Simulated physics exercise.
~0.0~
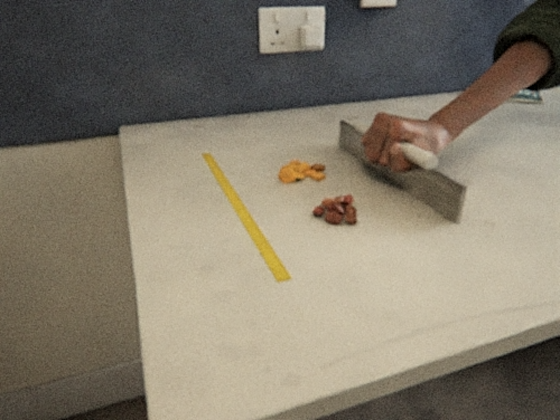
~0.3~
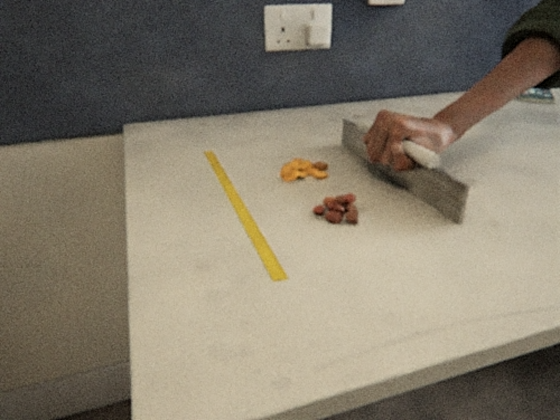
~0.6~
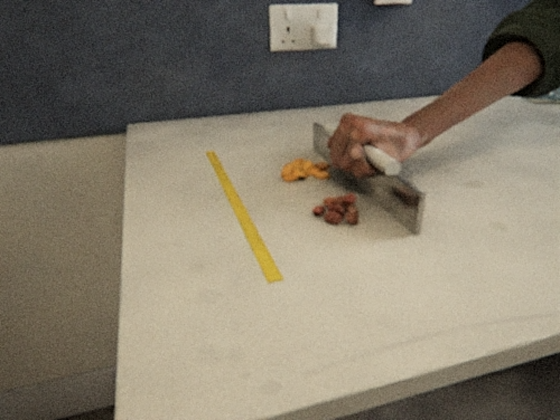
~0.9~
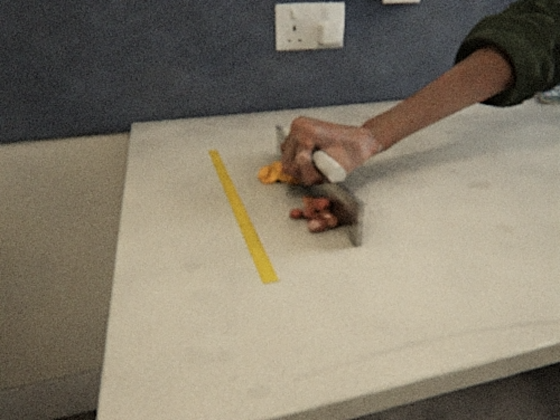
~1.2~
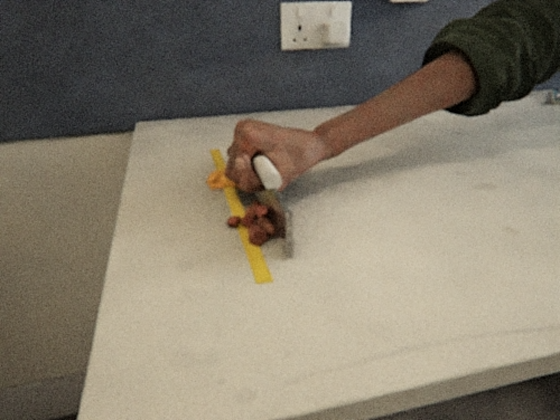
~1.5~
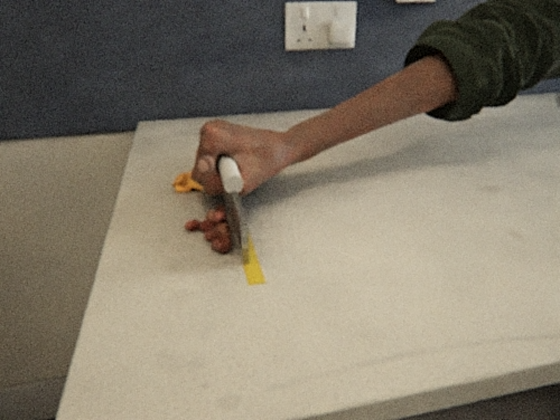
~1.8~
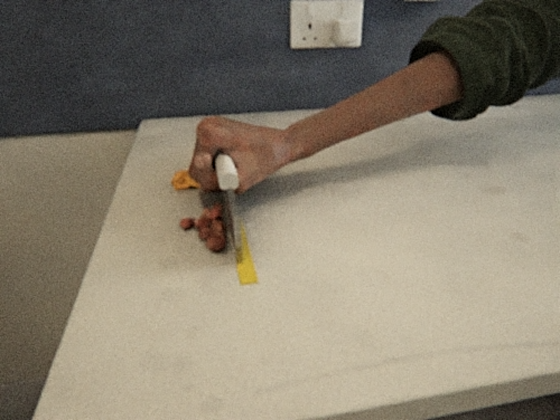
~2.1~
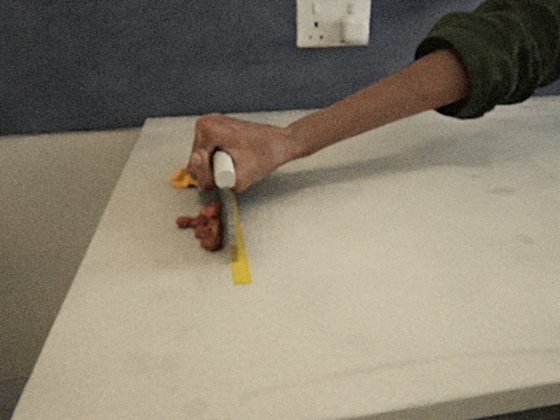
A hand sweeping small orange and reddish-brown piles left across a pale tabletop with a scraper, stopping around the yellow tape.
